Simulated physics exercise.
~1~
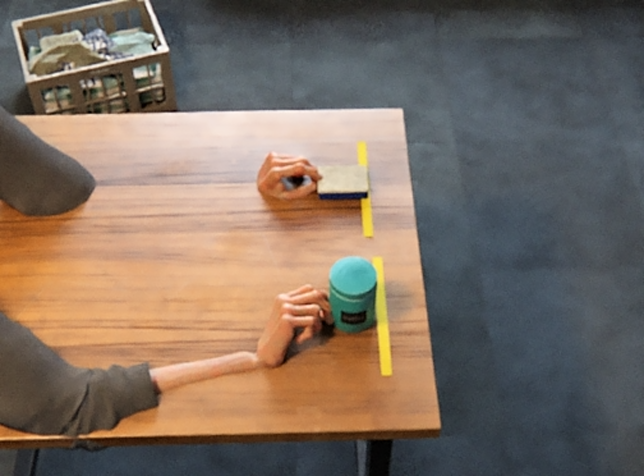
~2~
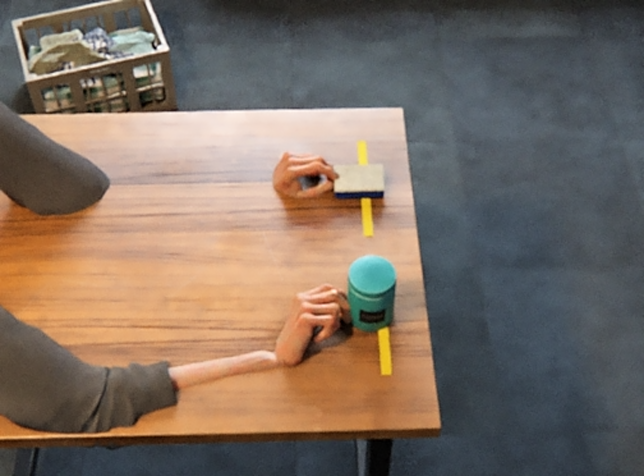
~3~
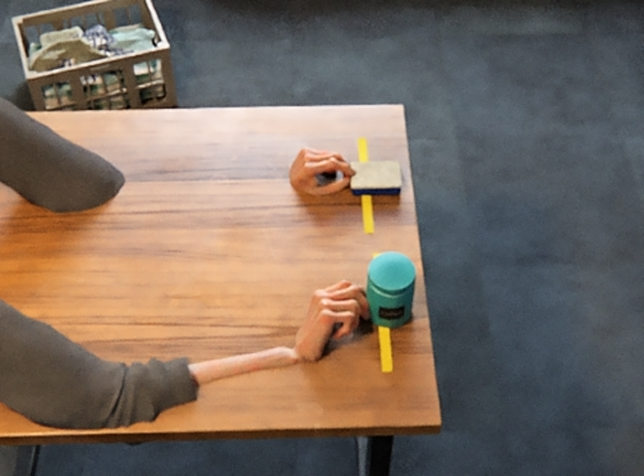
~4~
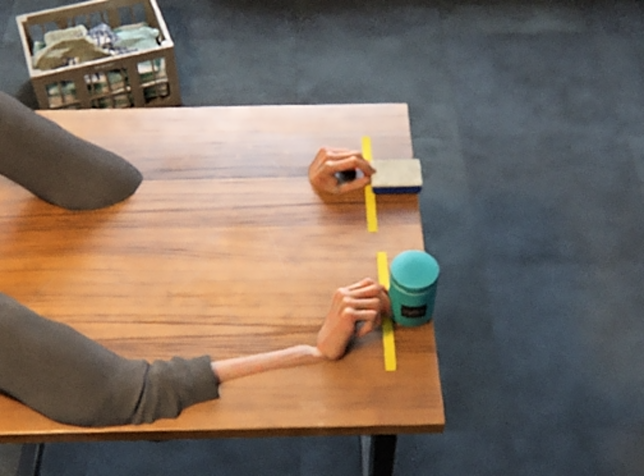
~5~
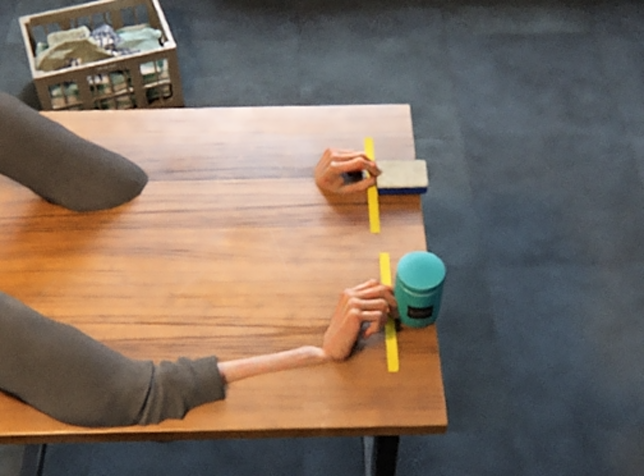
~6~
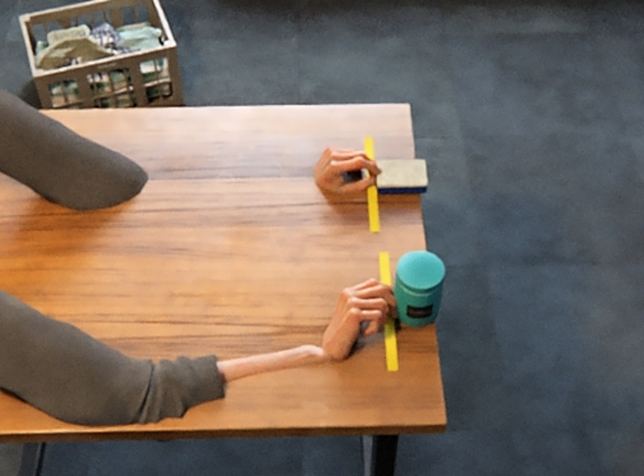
At first, two hands rest on a wooden table, one behind a blue sponge with a pale top and the other behind an upright turquoise jar, each object near a strip of yellow tape. The hands slowly push both objects to the right, onto the tape. They keep pushing side by side until the sponge and jar pass beyond the strips toward the table's edge. Then the hands stop, with their fingertips around the tape. In the end, the sponge and the still upright jar both remain on the table, close to its right edge.
